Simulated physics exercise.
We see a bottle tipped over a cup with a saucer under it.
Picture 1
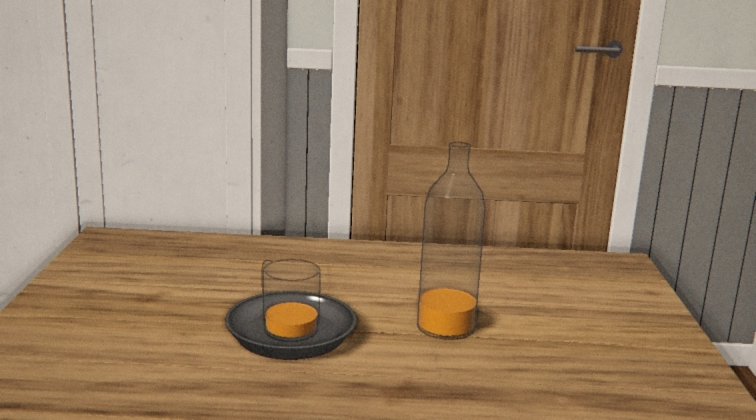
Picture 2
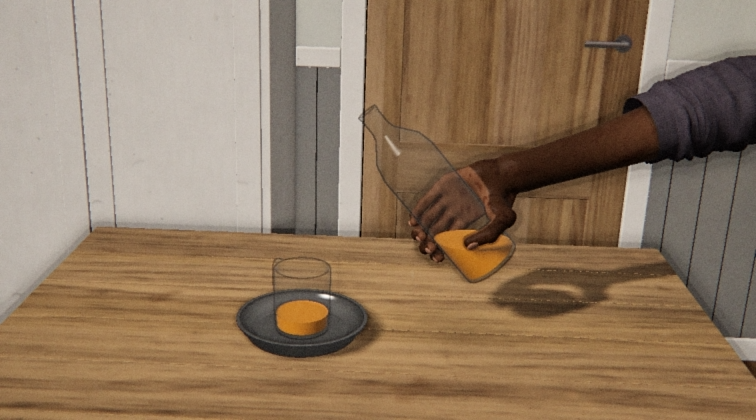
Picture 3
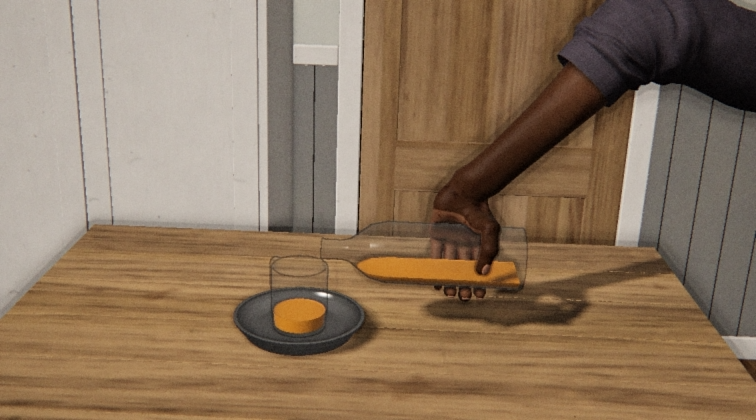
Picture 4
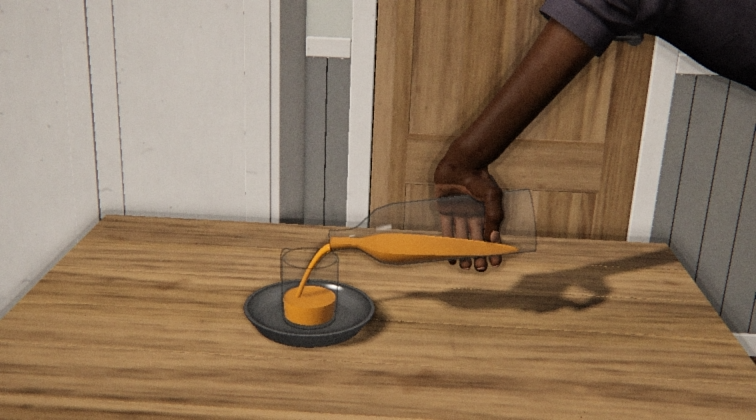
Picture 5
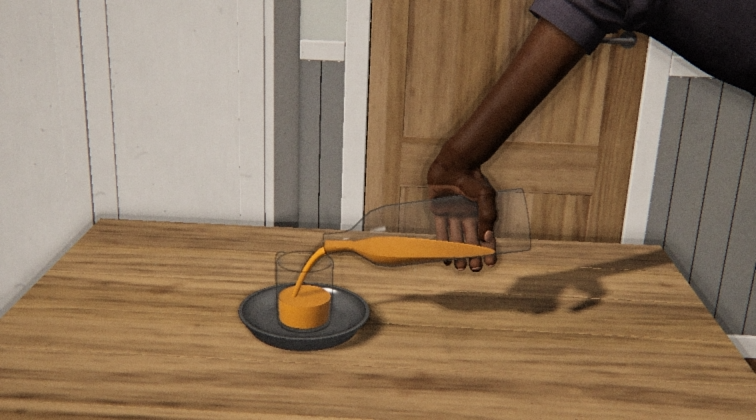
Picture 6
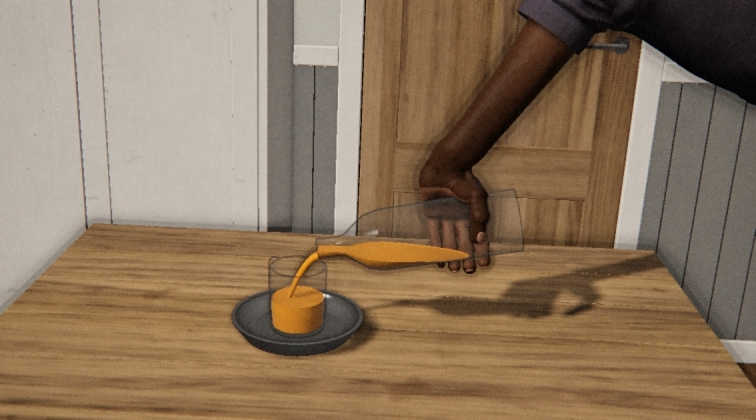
On a wooden table, a hand lifts a bottle and pours orange liquid into a cup.
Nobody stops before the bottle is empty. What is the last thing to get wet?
In the end it fits in the cup.
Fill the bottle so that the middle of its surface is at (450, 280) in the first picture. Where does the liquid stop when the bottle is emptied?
Verdict: Saucer too.
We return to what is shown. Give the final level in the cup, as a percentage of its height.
Near 70 in a hundred.
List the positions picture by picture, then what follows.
In the first picture, at the start; bottle (453, 236) nearly empty; cup (292, 298) about a quarter full; saucer (283, 351) dry.
In the second picture, a hand has the bottle; bottle (429, 187) tipped 40° with all of its load; cup about a quarter full, surface at (302, 312).
In the third picture, the bottle is tipped; bottle (419, 254) tipped 90° with all of its load; cup (299, 294) about a quarter full.
In the fourth picture, the stream is running; bottle (427, 231) tipped 100° with about three quarters of its load; cup about a third full, surface at (310, 297).
In the fifth picture, the stream is running; bottle (422, 232) tipped 100° with about two thirds of its load; cup (305, 289) about a third full.
In the sixth picture, the stream is running; bottle (415, 235) tipped 100° with about half of its load; cup about half full, surface at (298, 298); saucer (290, 347) dry.
Shortly, the cup is about half full; the saucer is dry.
Then, the cup is about two thirds full; the saucer is dry.
At the finish, the cup is about two thirds full; the saucer is dry.
